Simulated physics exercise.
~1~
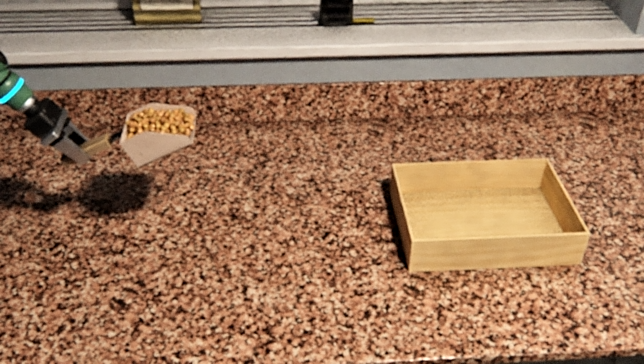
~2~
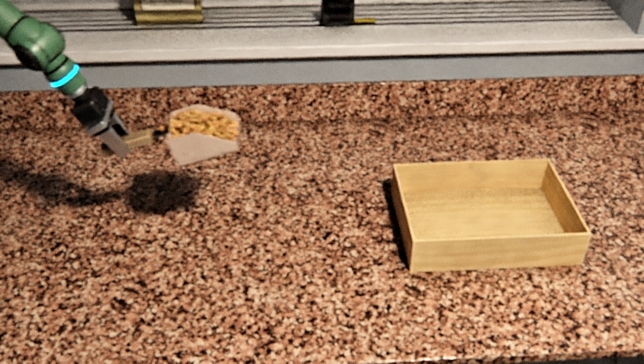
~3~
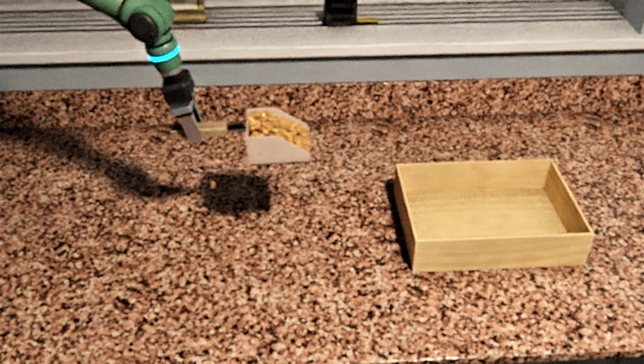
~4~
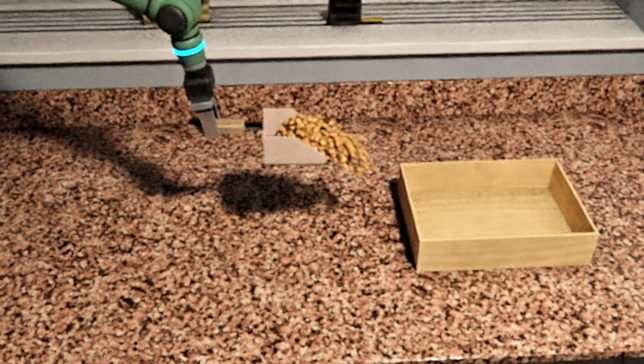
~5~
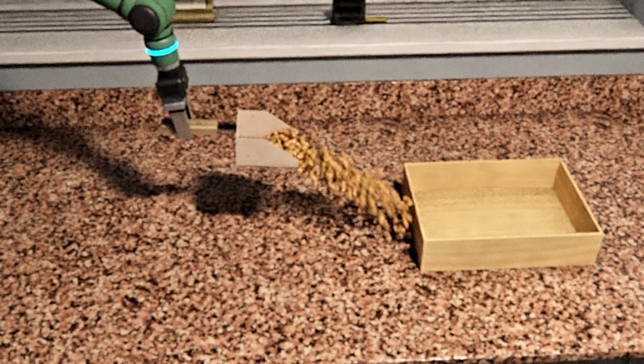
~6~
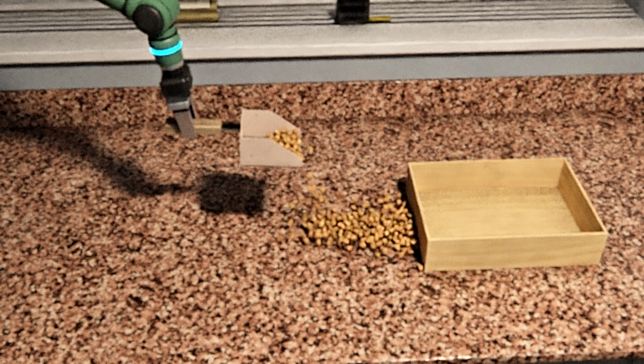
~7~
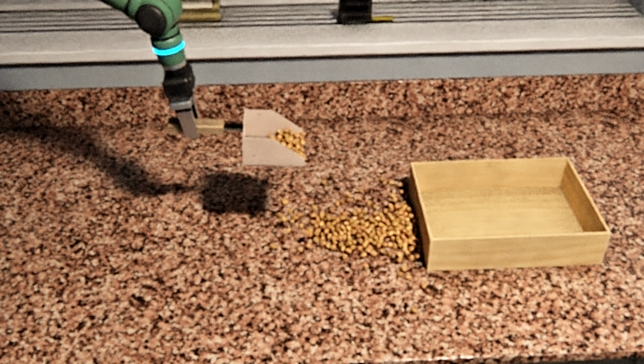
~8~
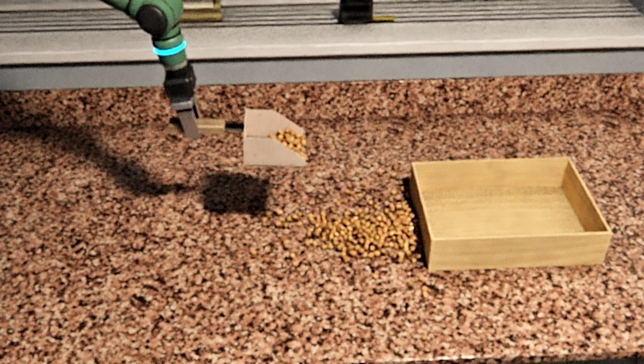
Green robot arm carrying a scoop of dried beans rightward, spilling most onto the speckled countertop just short of a wooden box.
